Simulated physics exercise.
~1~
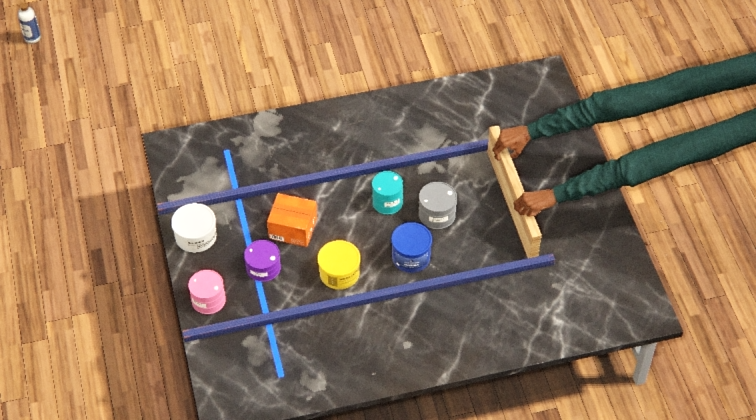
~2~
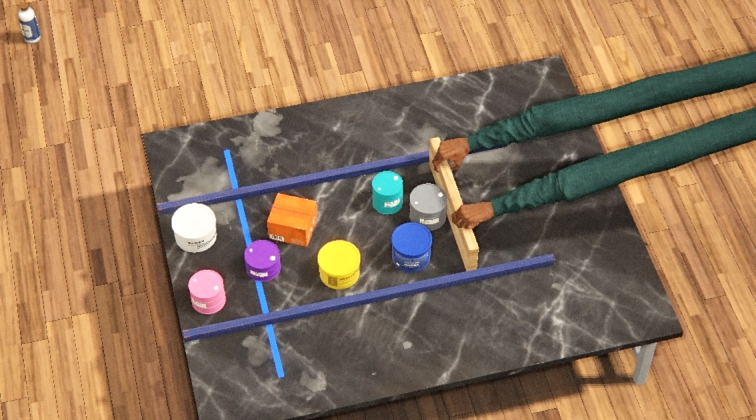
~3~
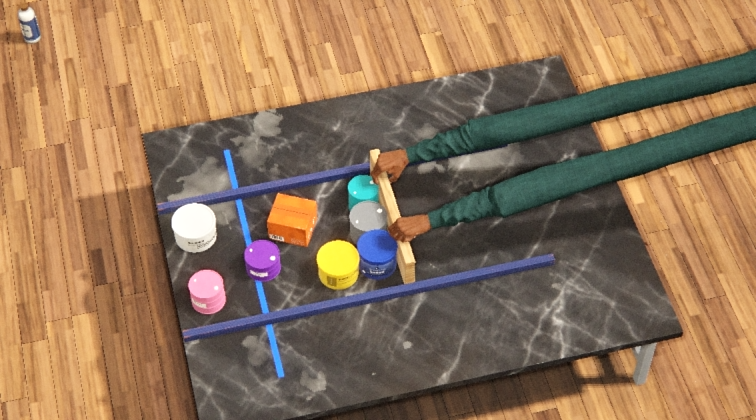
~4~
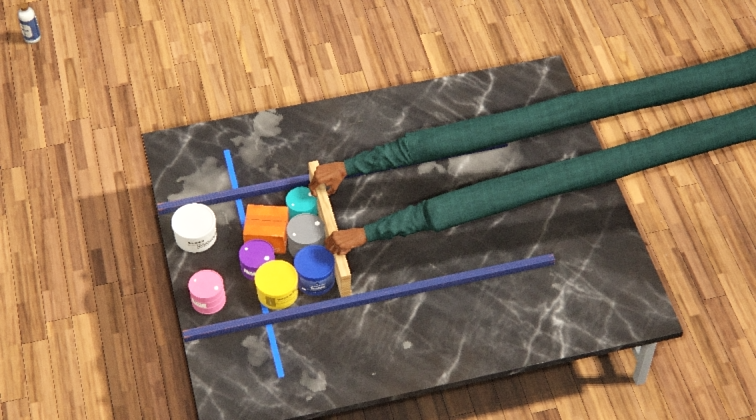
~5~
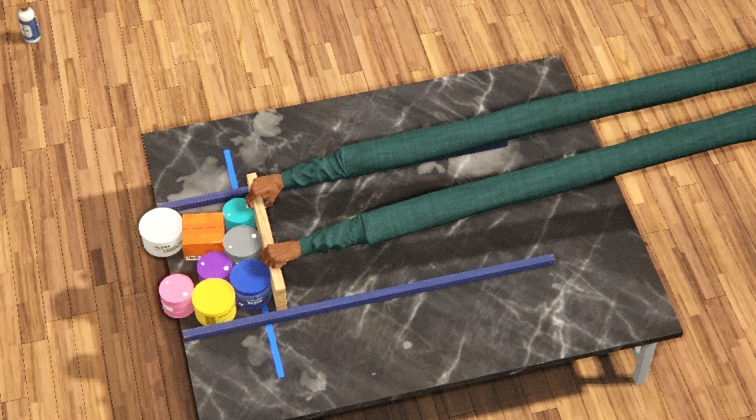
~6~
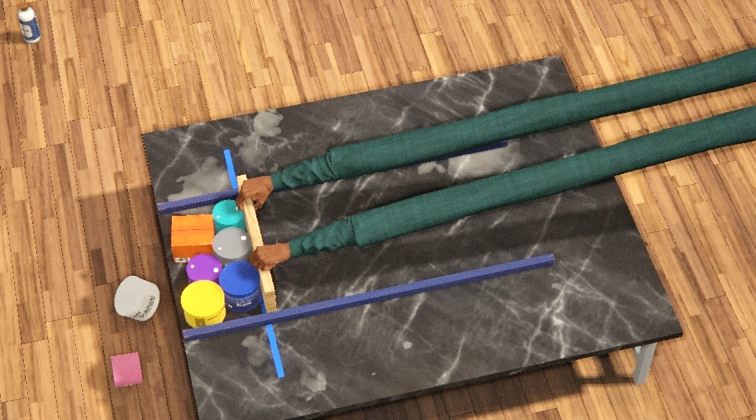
A wooden plank, pushed left by two green-sleeved arms between blue rails on a dark marbled table, gathers paint containers and an orange box and shoves them together past a blue tape line, until the white and pink containers drop off the left edge onto the floor.
